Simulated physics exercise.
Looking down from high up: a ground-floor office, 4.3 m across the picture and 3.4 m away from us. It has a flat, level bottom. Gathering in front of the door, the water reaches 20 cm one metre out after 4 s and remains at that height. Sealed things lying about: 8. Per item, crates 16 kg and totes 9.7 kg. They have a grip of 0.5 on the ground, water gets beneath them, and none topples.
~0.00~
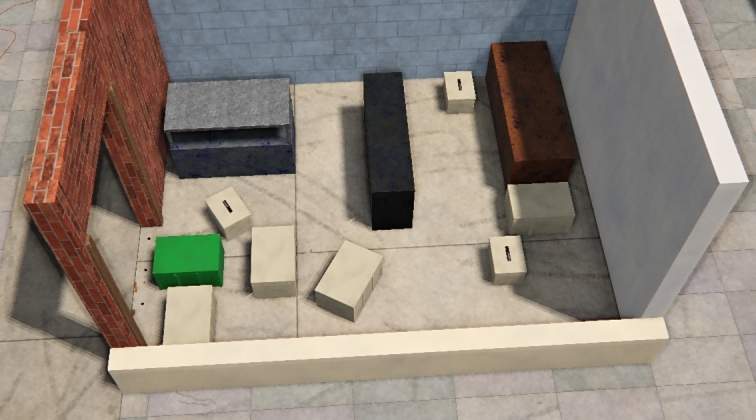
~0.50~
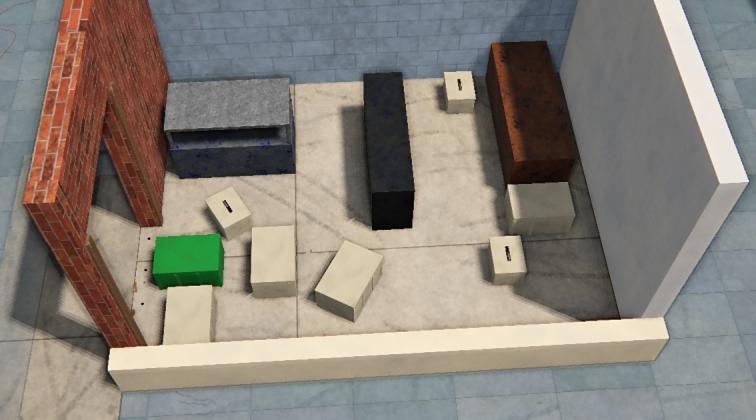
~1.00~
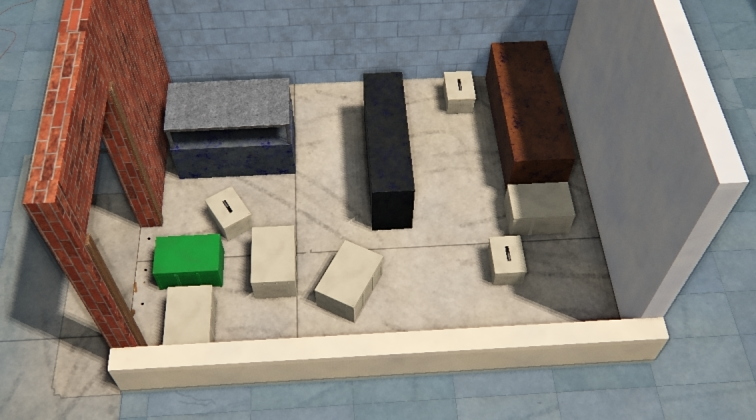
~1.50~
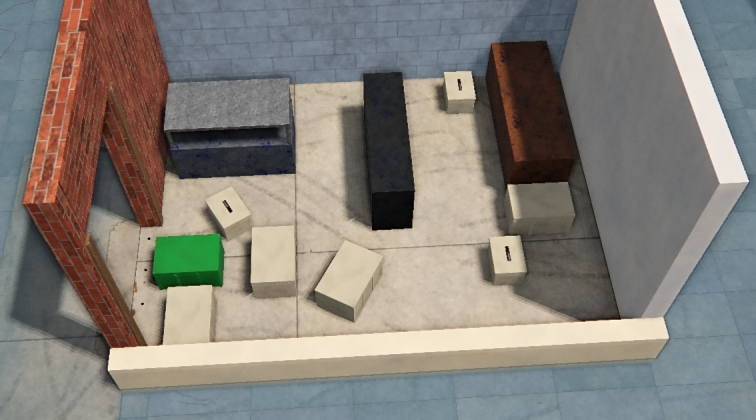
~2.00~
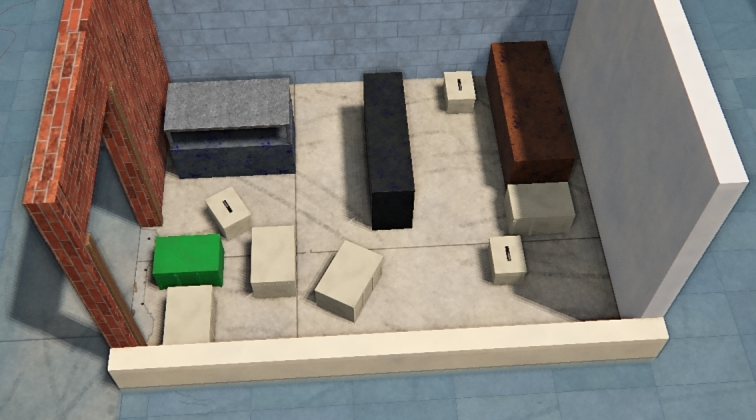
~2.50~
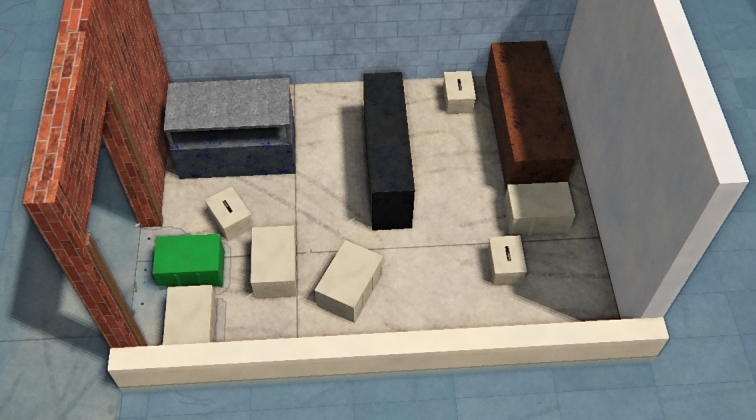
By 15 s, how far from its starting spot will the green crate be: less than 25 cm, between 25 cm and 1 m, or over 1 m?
Distance covered: Large.
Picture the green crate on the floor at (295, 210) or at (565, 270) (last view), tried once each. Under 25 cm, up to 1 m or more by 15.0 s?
I'd expect it to get swept far off the first time and to shift slightly the second time.
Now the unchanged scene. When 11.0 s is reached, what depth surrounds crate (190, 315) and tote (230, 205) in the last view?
Depth approx. 17 cm / 11 cm.
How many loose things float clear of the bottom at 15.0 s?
Count at that moment: 8.
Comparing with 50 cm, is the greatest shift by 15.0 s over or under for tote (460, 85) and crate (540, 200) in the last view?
Result, in order: Not bigger / not bigger.
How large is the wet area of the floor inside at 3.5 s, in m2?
Near 1.5 m2 in all.
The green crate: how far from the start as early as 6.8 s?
Roughly 200 cm by then.
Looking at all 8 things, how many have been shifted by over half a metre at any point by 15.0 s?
It works out to 6.
After 3.5 s the green crate is near (221, 241), 0.3 m from its start, aground; 0 afloat.
After 6.8 s the green crate is near (327, 138), 1.9 m from its start, afloat; 2 afloat.
After 11.0 s the green crate is near (236, 87), 2.1 m from its start, afloat; 8 afloat.
After 15.0 s the green crate is near (244, 84), 2.1 m from its start, afloat; 8 afloat.
